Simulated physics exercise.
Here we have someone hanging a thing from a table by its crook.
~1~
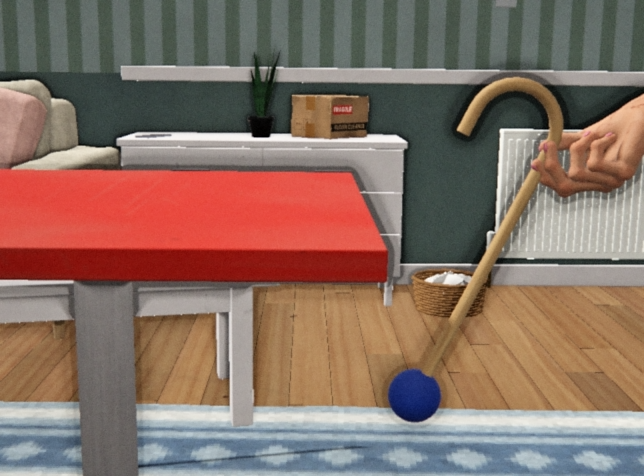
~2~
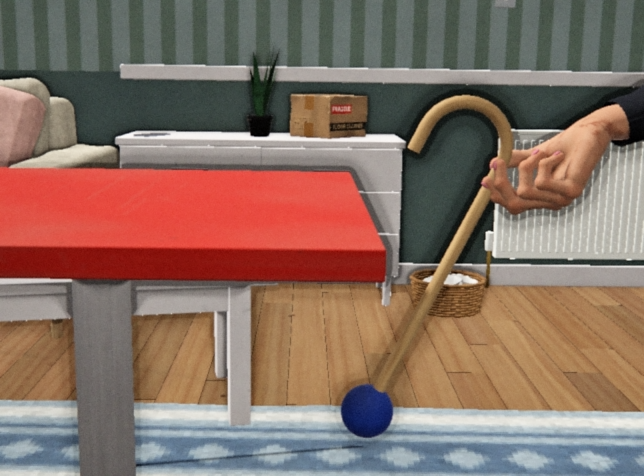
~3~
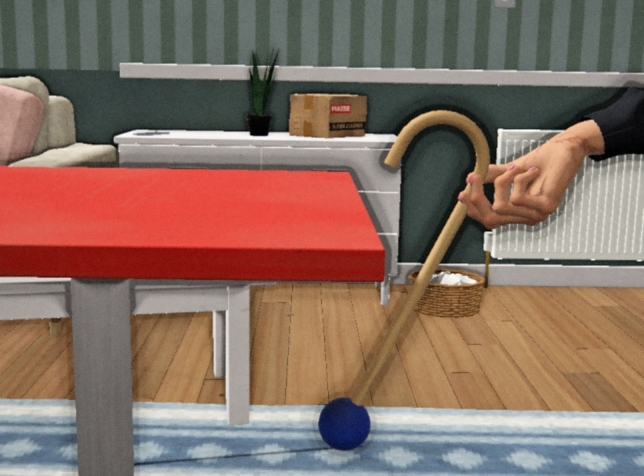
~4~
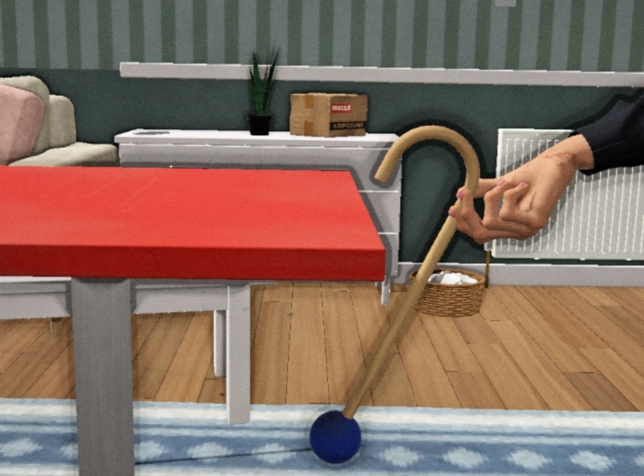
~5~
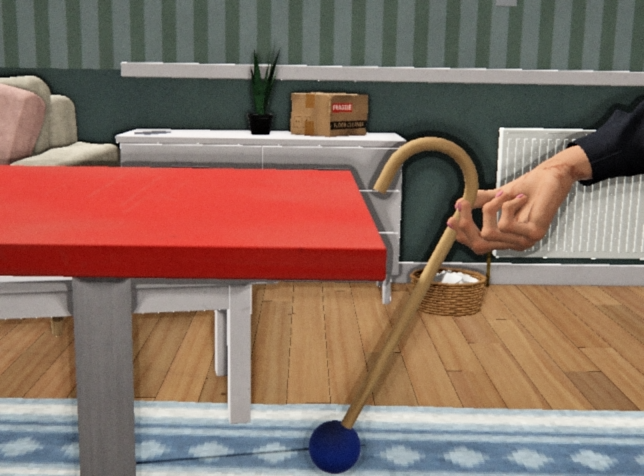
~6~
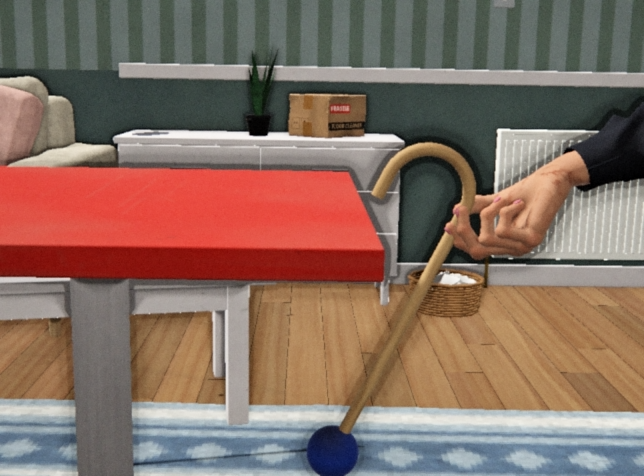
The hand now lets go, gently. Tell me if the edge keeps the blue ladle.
The blue ladle drops past the edge.
Then, 0.34 s on from there, blue ladle at the bottom.
Then, 0.48 s on from there, blue ladle on its way down.
In the end, the blue ladle falls to the floor.
